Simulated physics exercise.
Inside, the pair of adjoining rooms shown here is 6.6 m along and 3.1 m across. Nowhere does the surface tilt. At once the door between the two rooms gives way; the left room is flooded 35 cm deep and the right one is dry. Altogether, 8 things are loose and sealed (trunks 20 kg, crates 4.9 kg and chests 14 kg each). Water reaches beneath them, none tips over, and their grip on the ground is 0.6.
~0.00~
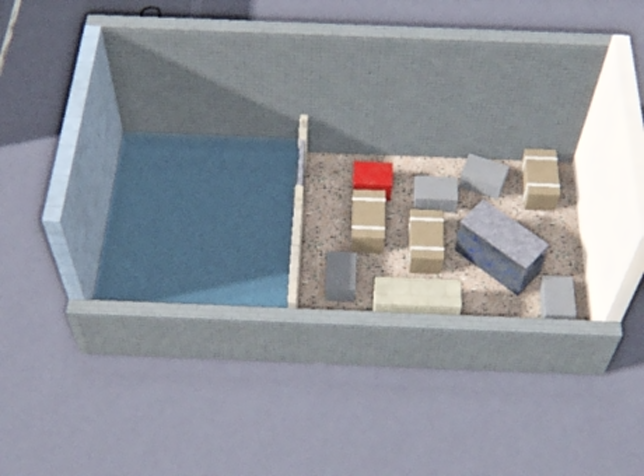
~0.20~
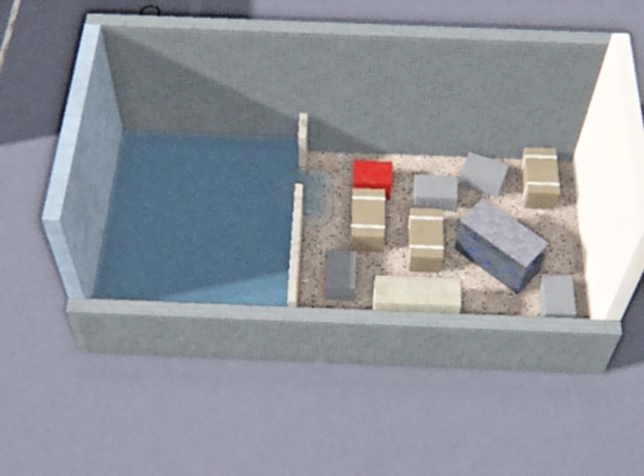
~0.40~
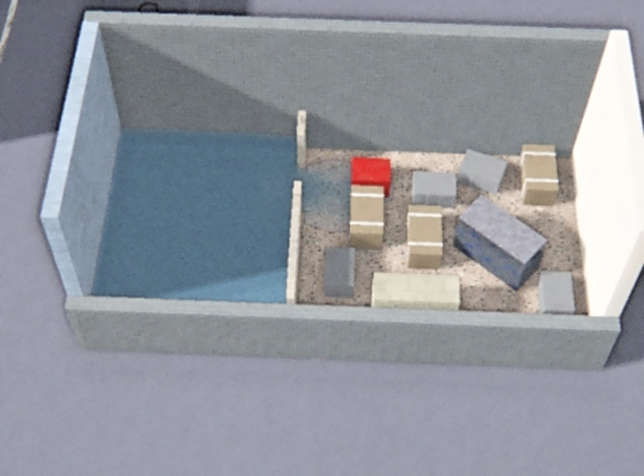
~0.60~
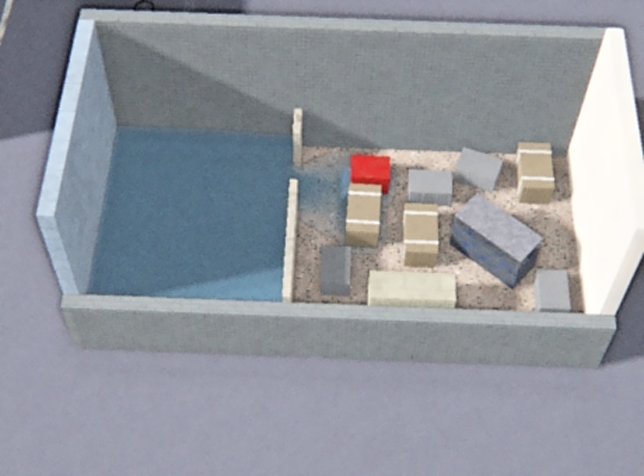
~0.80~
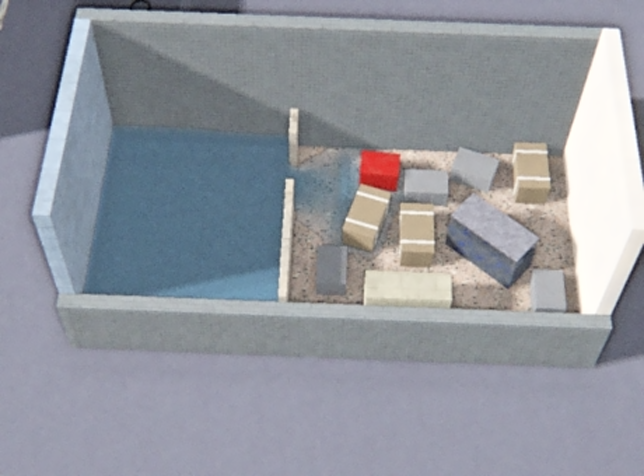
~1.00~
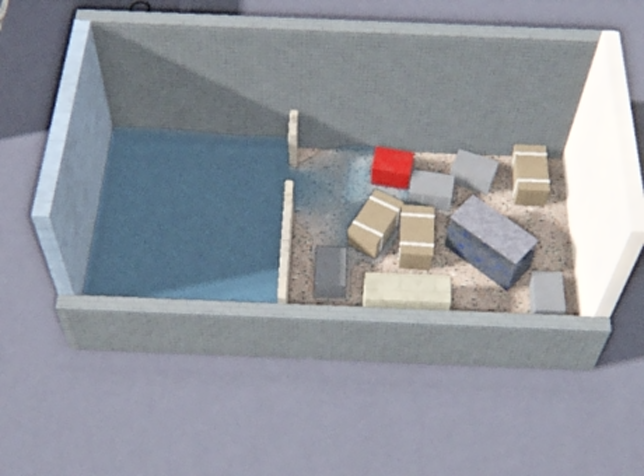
Water spreading through a gap in the dividing wall into the dry right room, pushing a red chest and turning a nearby crate.
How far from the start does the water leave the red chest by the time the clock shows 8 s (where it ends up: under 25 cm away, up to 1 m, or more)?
Long way.
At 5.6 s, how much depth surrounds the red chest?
Depth: About 15 cm.
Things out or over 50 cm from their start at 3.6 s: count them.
It comes to 4.
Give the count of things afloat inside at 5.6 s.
Answer: 7.
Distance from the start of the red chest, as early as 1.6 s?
Displacement near 120 cm.
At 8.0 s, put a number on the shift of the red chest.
Distance: Near 150 cm.
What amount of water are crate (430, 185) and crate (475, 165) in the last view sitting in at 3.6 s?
I'd put it at 8 cm and 10 cm respectively.
After 1.6 s the red chest is near (436, 150), 1.1 m from its start, aground; 0 afloat.
After 3.6 s the red chest is near (476, 149), 1.7 m from its start, afloat; 5 afloat.
After 5.6 s the red chest is near (471, 169), 1.5 m from its start, afloat; 7 afloat.
After 8.0 s the red chest is near (481, 180), 1.7 m from its start, afloat; 8 afloat.
